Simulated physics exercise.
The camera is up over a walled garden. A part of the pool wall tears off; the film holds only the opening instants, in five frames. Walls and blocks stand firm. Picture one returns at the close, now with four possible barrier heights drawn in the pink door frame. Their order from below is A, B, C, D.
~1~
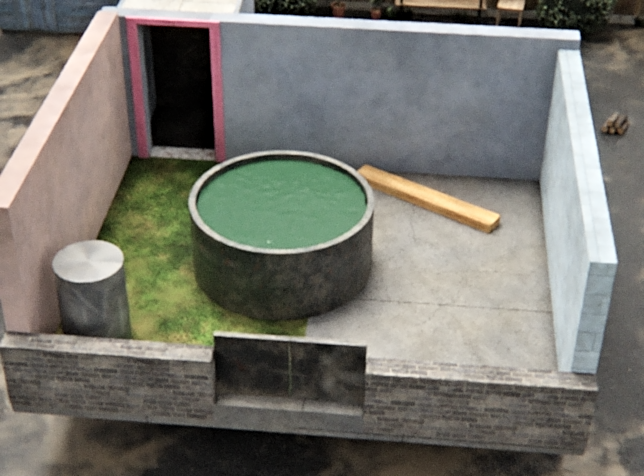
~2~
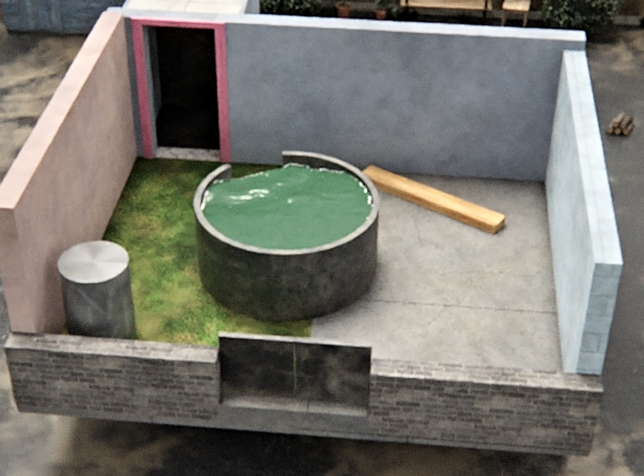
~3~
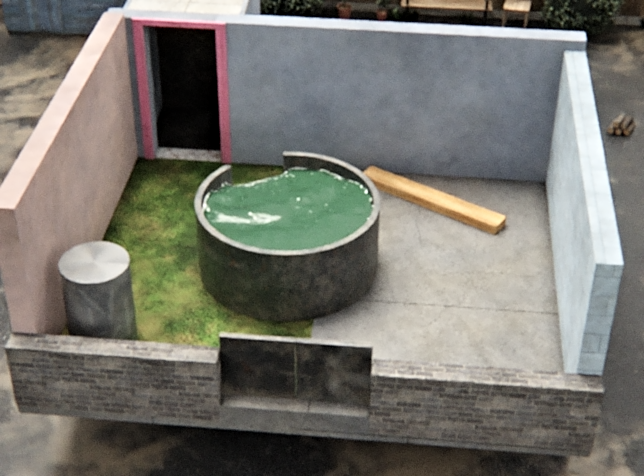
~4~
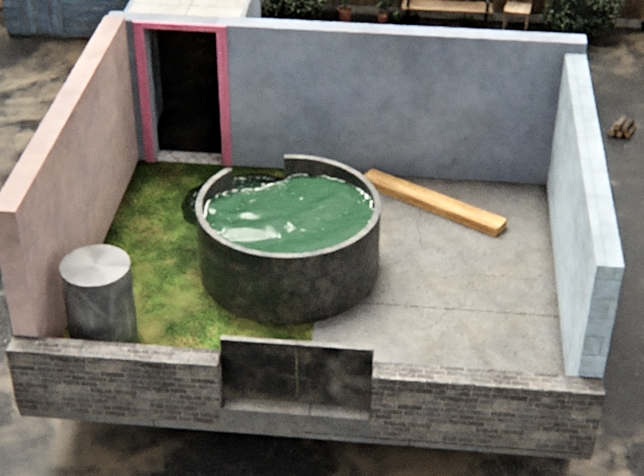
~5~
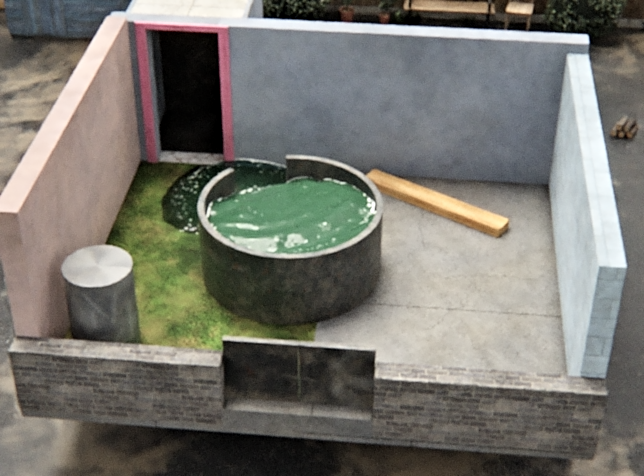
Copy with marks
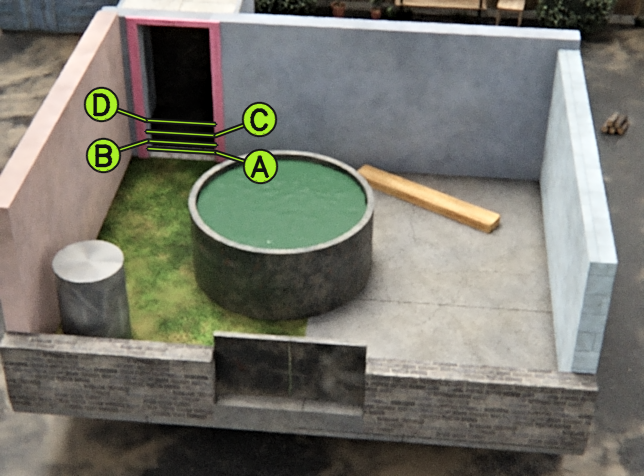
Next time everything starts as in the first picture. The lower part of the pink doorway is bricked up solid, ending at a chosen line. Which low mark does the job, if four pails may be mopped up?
Mark C just does it.
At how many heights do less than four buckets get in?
Two of them.
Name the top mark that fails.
The answer is B.
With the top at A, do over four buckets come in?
Yes.
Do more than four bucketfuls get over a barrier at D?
No, not at all.
In lime, A at (182, 150); B at (181, 143); C at (181, 133); D at (180, 122); from the bottom up A, B, C, D.
With A, dozens of bucketfuls pour in.
With B, about 9 bucketfuls get in.
With C, a bucket or two gets in.
With D, nothing gets over.
